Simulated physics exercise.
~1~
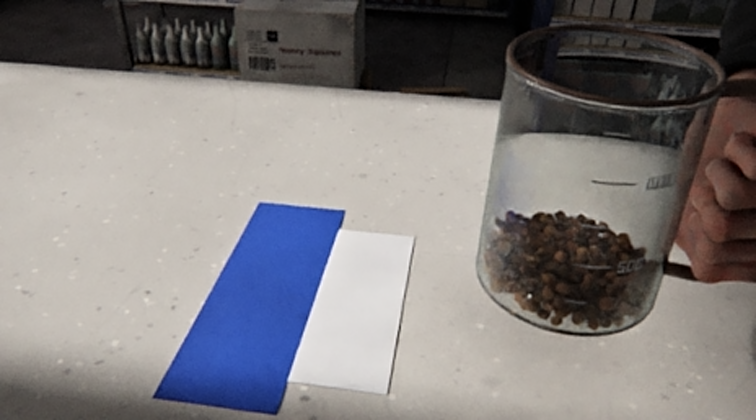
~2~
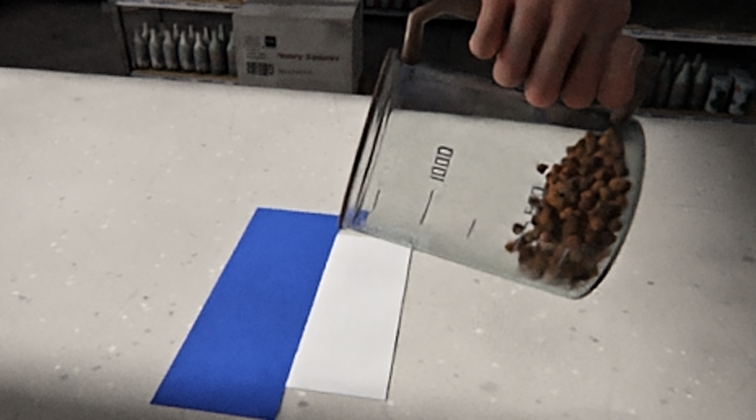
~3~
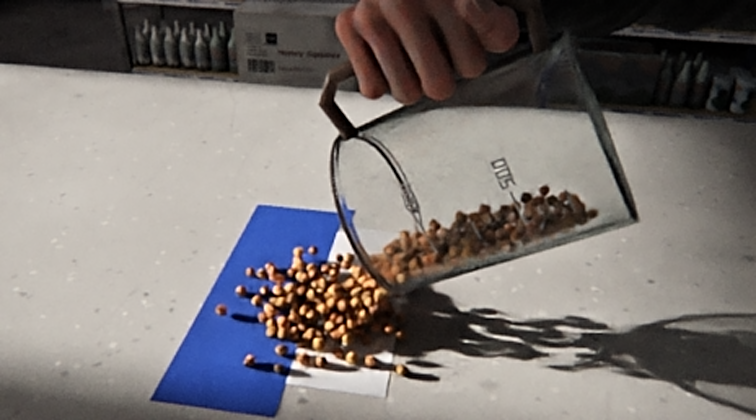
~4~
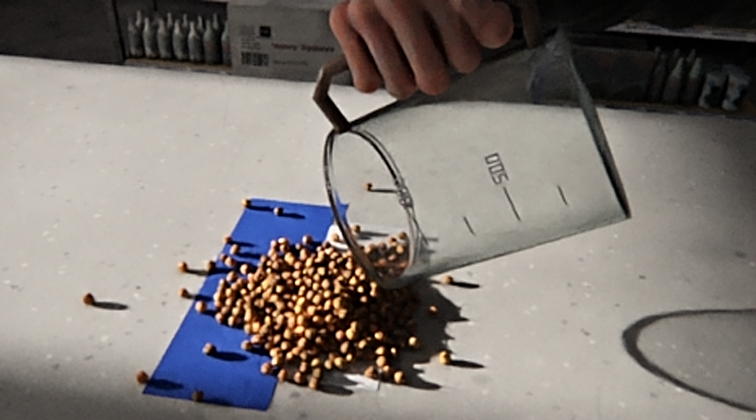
On a pale speckled counter, with bottles and a cardboard box on shelves behind it, a blue mat and a smaller white mat lie side by side. A hand holds a clear jug partly filled with roasted chickpeas at the right. The hand lifts the jug toward the mats and tips it onto its side, the chickpeas still inside. It tilts further, and they spill over the rim onto both mats. The jug empties, leaving a broad heap covering most of the white mat and part of the blue, with a few strays scattered on the counter.
